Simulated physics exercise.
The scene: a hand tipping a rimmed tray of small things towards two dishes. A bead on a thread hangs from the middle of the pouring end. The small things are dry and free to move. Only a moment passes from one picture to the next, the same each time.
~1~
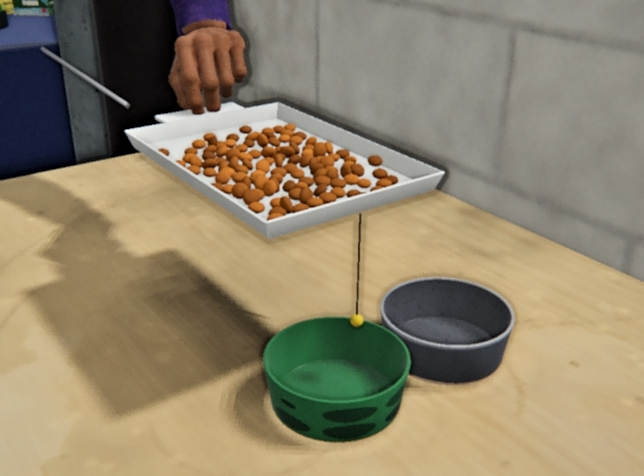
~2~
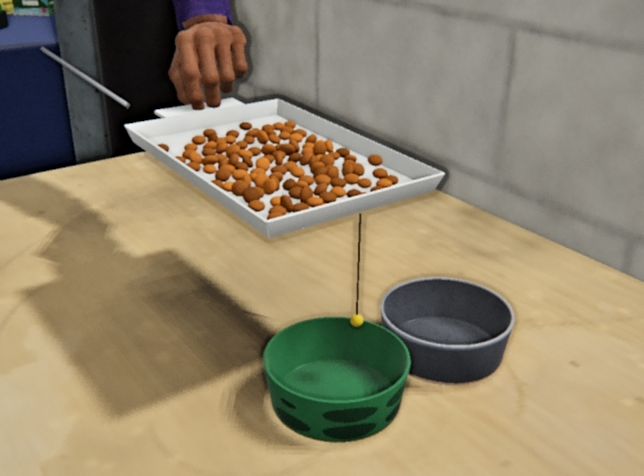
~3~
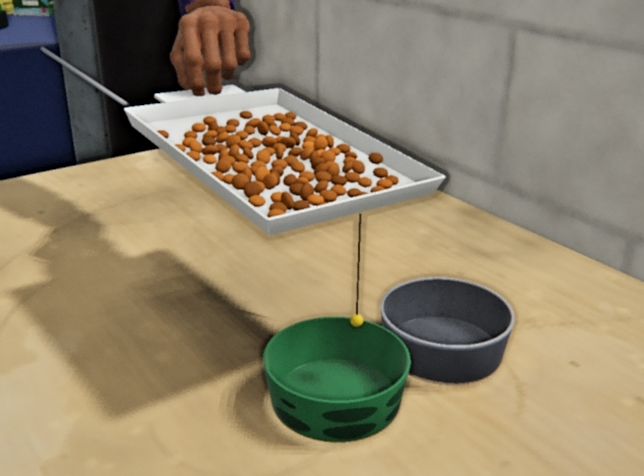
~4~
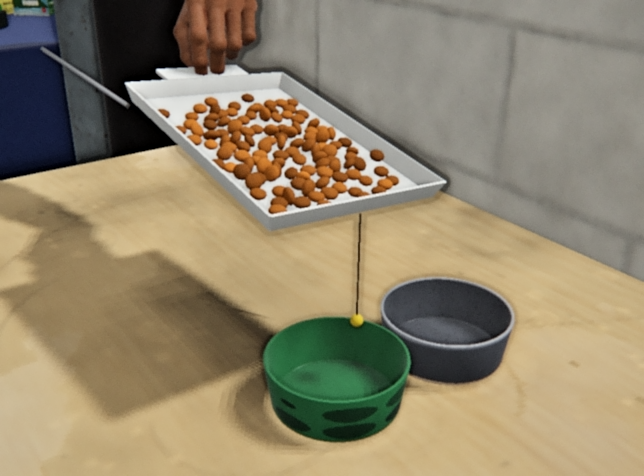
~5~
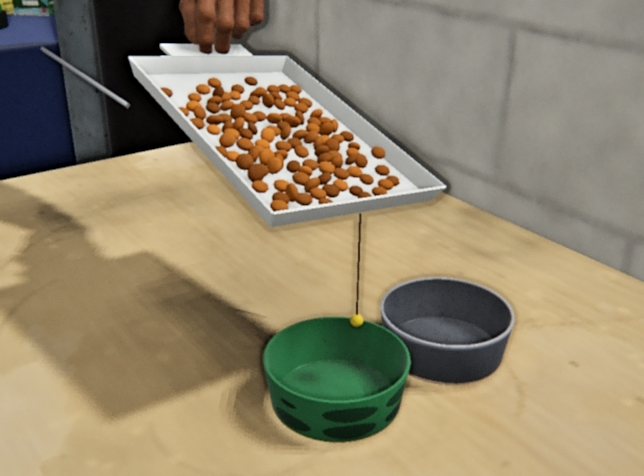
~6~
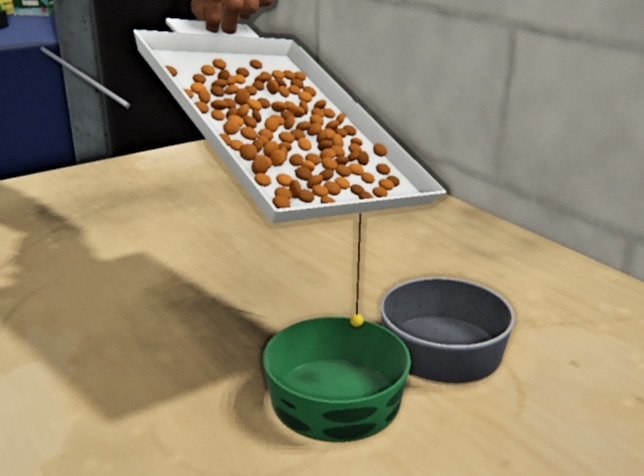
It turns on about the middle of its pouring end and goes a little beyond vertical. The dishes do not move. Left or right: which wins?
Fuller: The right-hand dish.
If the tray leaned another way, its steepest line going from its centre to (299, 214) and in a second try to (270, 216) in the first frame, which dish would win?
At the first place the left dish, at the second the left-hand dish.
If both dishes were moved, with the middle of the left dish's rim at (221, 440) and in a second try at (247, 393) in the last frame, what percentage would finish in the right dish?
About 10 and 40 per cent.
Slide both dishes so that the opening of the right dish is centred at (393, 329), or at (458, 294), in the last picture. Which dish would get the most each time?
The first try: The right-hand dish. The second: The right-hand dish.
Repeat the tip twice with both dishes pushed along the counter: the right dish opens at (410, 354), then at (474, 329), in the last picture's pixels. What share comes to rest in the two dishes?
In turn 50 and 90 in a hundred.
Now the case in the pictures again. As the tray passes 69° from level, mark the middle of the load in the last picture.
Roughly at (405, 182).
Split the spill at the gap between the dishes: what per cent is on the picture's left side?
Close to 10 per cent.
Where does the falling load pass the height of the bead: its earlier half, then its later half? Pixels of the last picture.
Around (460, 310) and then (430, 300).
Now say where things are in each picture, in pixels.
Corners of the pouring end (269, 218) and (435, 172), level; middle of the load (279, 162), bits of cat kibble; left dish (382, 412); right dish (493, 357); bead on its thread (357, 320), in the first frame.
Corners of the pouring end (269, 217) and (435, 172), level; middle of the load (279, 160), in the second frame.
Corners of the pouring end (271, 215) and (436, 175), tipped barely, lowest at the right corner; middle of the load (279, 153), in the third frame.
Corners of the pouring end (273, 211) and (437, 179), tipped a little, lowest at the right corner; middle of the load (292, 152), in the fourth frame.
Corners of the pouring end (276, 208) and (437, 184), tipped clearly, lowest at the right corner; middle of the load (294, 144), in the fifth frame.
Corners of the pouring end (279, 205) and (437, 188), tipped clearly, lowest at the right corner; middle of the load (298, 135); left dish (382, 412); right dish (493, 357), in the sixth frame.
Just after the last frame, tray tipped steeply; the larger part on the tray; about a tenth in the air.
A moment on, tray tipped past a quarter turn; about a tenth in the left dish; the larger part in the right dish; about a tenth outside both; about a tenth in the air.
Further on, tray tipped past a quarter turn; about a tenth in the left dish; the larger part in the right dish; about a tenth outside both.
When it is over, tray tipped past a quarter turn; about a tenth in the left dish; the larger part in the right dish; about a tenth outside both.
